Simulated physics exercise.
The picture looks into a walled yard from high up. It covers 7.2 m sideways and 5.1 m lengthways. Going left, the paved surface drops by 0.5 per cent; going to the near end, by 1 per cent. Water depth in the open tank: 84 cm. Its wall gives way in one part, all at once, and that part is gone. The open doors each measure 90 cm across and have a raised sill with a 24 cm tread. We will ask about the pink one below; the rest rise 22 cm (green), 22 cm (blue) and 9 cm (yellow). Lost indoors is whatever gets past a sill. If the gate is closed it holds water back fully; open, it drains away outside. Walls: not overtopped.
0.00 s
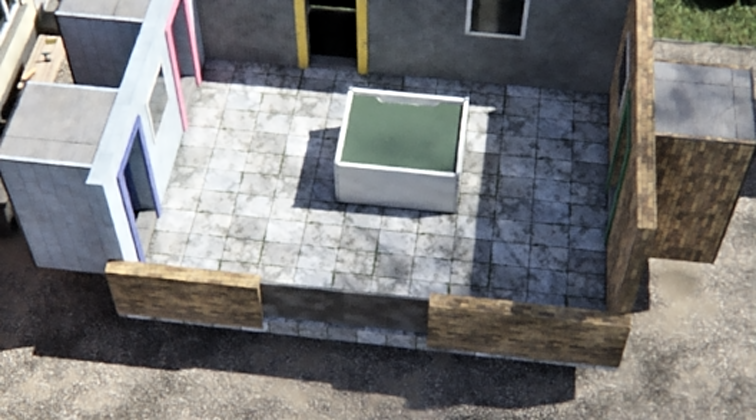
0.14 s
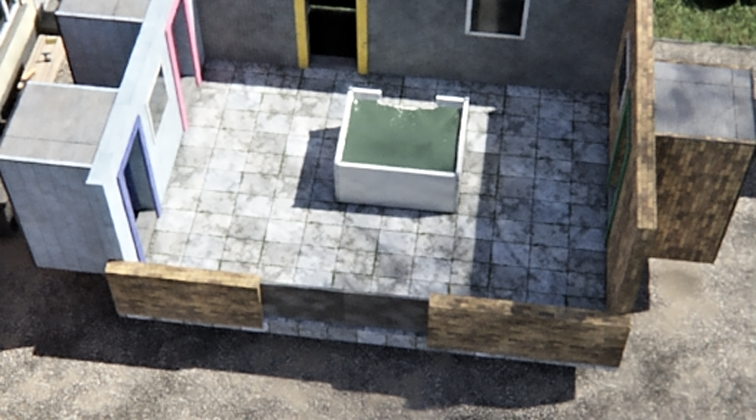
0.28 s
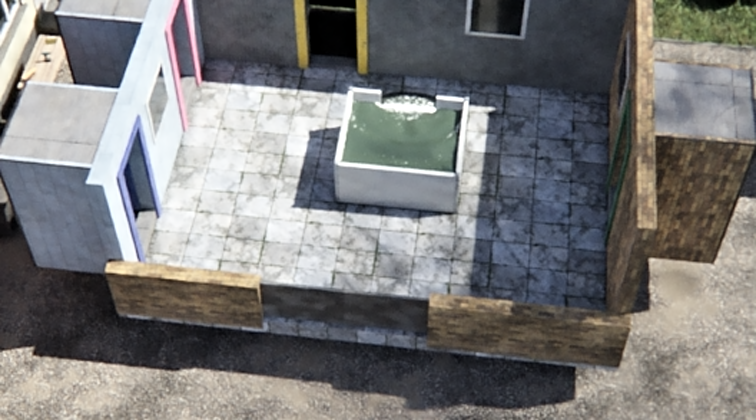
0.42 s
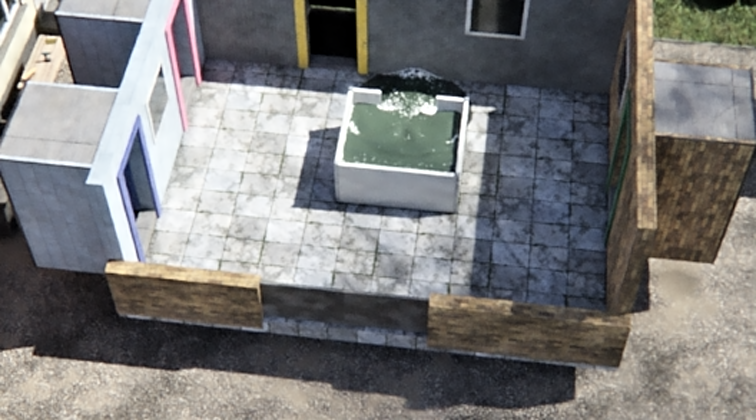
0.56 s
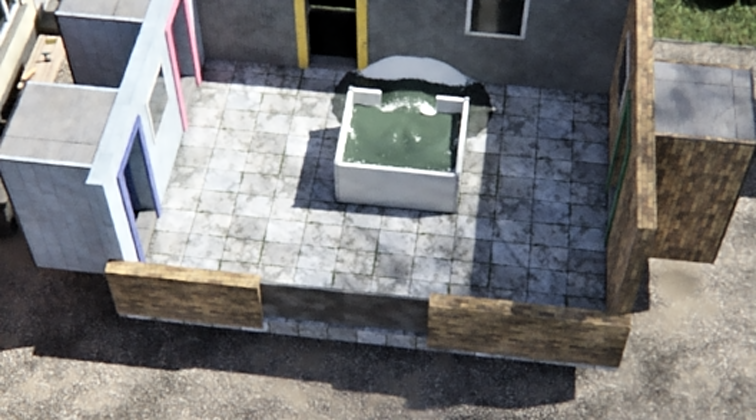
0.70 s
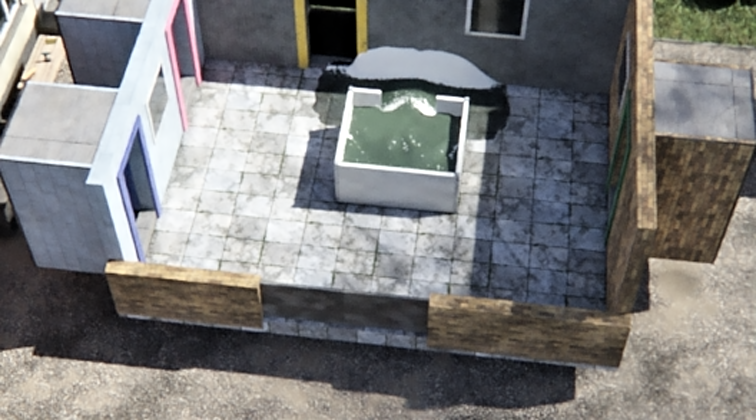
Green water pours through a gap in the open tank's far side and spreads across the paving.
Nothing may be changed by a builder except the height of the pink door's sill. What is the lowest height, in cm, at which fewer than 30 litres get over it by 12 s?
17 cm.
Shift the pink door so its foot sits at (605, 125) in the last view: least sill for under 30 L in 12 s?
Roughly 20 cm, give or take.
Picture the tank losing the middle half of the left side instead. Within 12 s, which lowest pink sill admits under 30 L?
About 22 cm.
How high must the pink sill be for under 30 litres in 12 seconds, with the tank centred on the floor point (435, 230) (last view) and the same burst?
In this case, 14.0 cm or so.
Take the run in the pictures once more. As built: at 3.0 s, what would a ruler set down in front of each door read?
Depths in cm - green: 11, blue: 2, pink: 21, yellow: 13.
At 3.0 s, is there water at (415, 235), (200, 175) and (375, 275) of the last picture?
1: Unwetted; 2: Awash; 3: Unwetted.
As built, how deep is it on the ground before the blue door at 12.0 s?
11.0 cm.
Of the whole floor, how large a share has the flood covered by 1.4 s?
About 20 per cent.
After 1.4 s water covers 20 % of the floor, deepest (50 cm) near (415, 79); it has not reached the pink door.
After 3.0 s water covers 50 % of the floor, deepest (31 cm) near (414, 86); 21 cm at the pink door, 1 litre in over its 26 cm sill.
After 12.0 s water covers 95 % of the floor, deepest (14 cm) near (239, 304); 9 cm at the pink door, 1 litre in over its 26 cm sill.
At the pink door as built, the water arrived by 1.8 s and peaked near 24 cm at 2.0 s.
With a sill of 14.5 cm, 53 litres would have come in within the 12 s; with 19.5 cm, 13 litres. So under 30 litres takes about 17 cm.
